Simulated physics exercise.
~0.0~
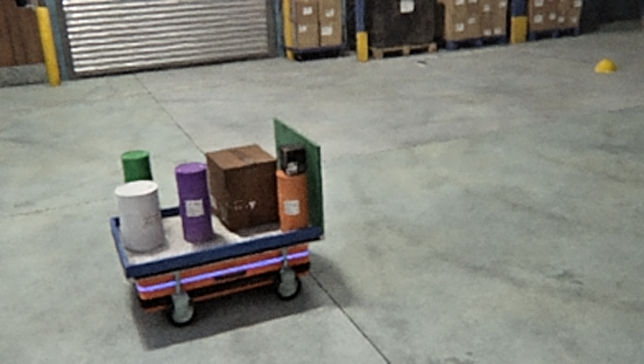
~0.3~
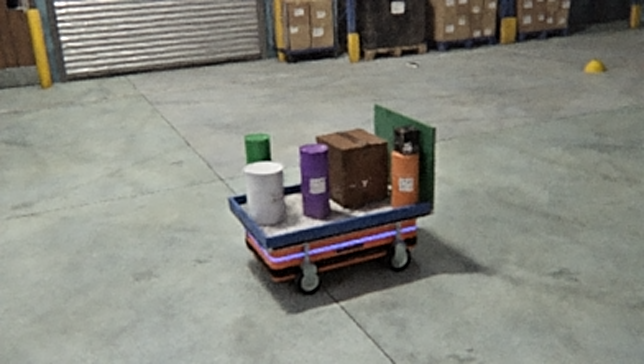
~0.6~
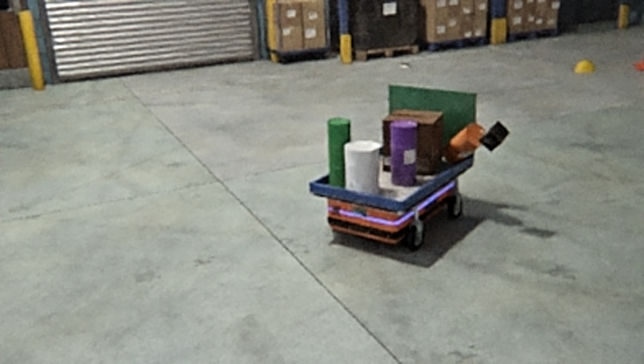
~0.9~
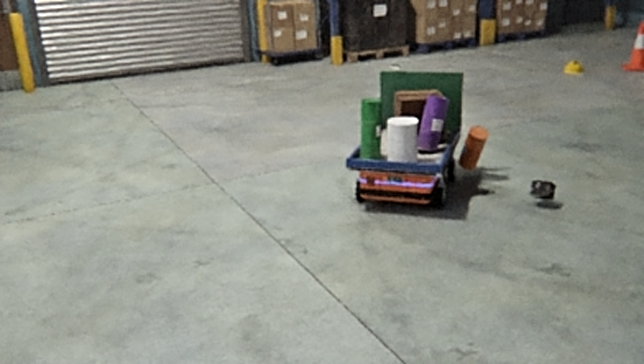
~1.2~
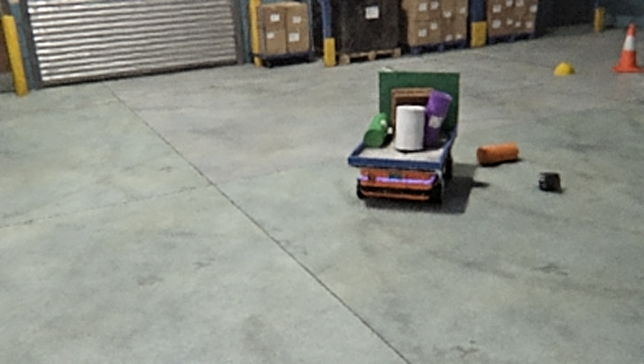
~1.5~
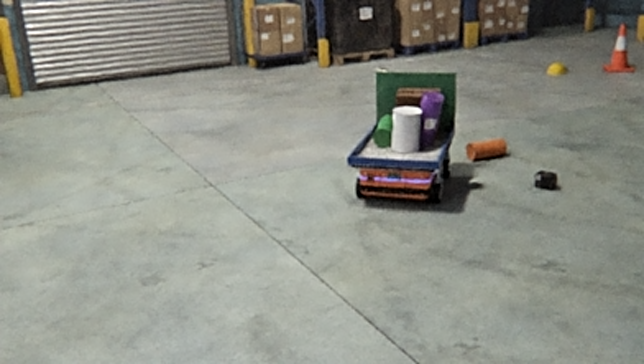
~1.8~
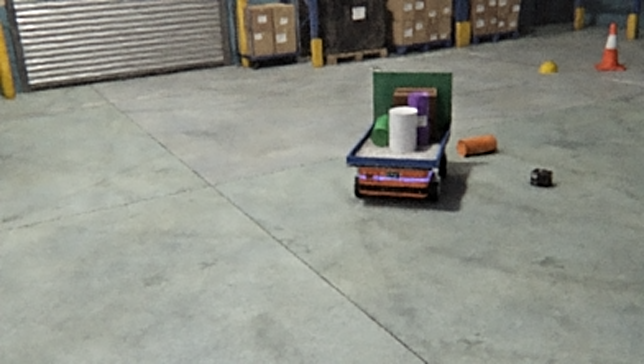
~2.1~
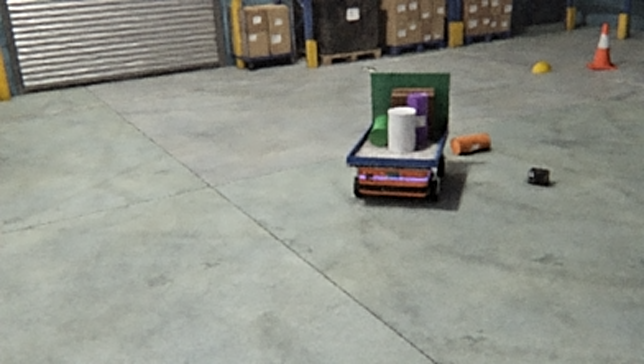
At first, a low robot cart with a blue-edged deck and a tall green board rolls rightward across a warehouse floor, carrying coloured canisters, a brown box and a small black parcel. As it curves away from the viewer, the orange canister and the black parcel tip over the right side. Both drop to the floor while the purple canister leans. The green canister then topples on the deck as the cart comes to a stop. Finally, the purple canister settles upright near the white one and the box, with the orange canister and black parcel lying to the right.
